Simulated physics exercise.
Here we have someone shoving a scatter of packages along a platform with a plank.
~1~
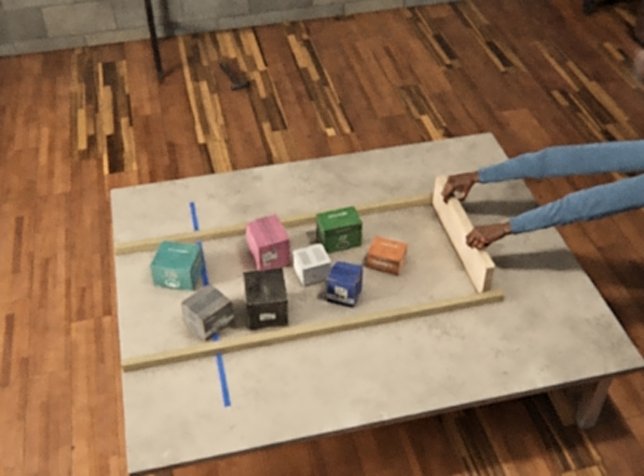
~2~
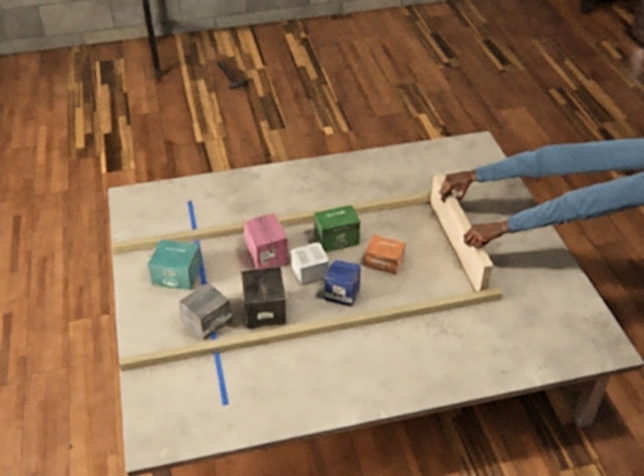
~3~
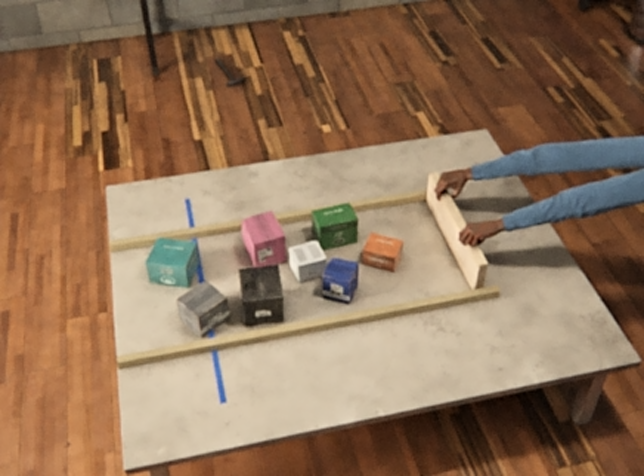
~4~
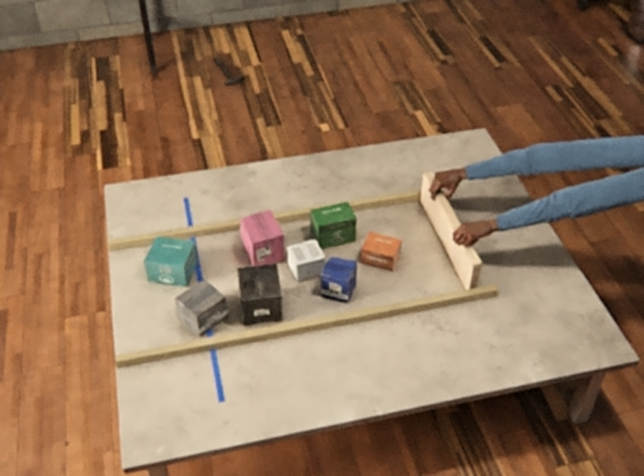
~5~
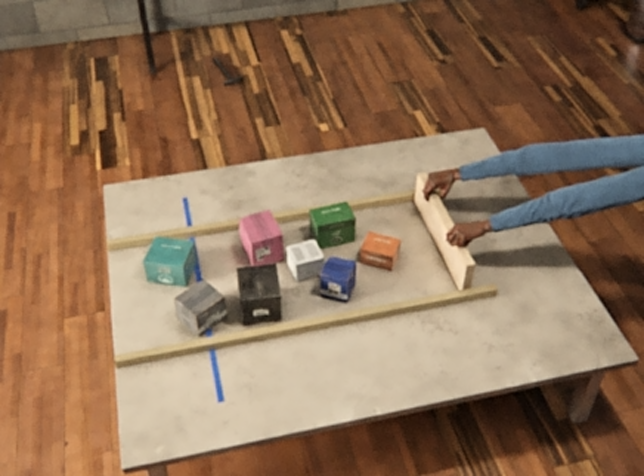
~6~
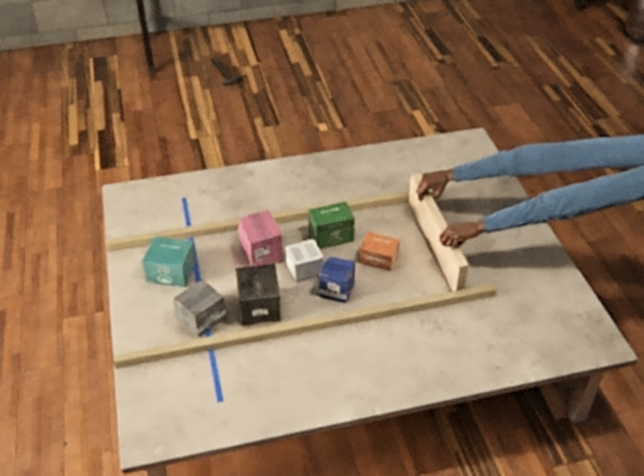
Two hands sliding a wooden plank slightly left between two rails on a tabletop, with eight colourful boxes ahead staying still.
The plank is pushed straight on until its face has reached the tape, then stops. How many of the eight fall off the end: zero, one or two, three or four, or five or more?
As it turns out, the number that fall off is one or two.
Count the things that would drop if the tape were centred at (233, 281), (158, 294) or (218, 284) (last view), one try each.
It would be 0, 5 and 0.
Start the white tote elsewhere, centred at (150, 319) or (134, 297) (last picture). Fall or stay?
Place by place, it falls; is kept.
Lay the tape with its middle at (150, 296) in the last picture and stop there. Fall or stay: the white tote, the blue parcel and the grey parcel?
The white tote is lost, the blue parcel does not fall, the grey parcel is lost.
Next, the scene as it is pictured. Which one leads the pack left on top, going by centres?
It is the pink parcel.
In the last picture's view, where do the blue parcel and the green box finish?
Near (190, 312) and (173, 252).
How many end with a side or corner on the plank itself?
In contact: 3.
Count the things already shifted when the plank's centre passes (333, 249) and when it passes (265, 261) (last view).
4 and 8.
A little later, none off yet; turquoise box at rest near (170, 262); grey parcel at rest near (200, 308); black tote at rest near (259, 295).
Next, none off yet; turquoise box shifted about its own width near (143, 269); grey parcel shifted about its own width near (157, 319); black tote shifted about its own width near (200, 310).
When it is over, the number that fall off is one or two; down, grey parcel and turquoise box.
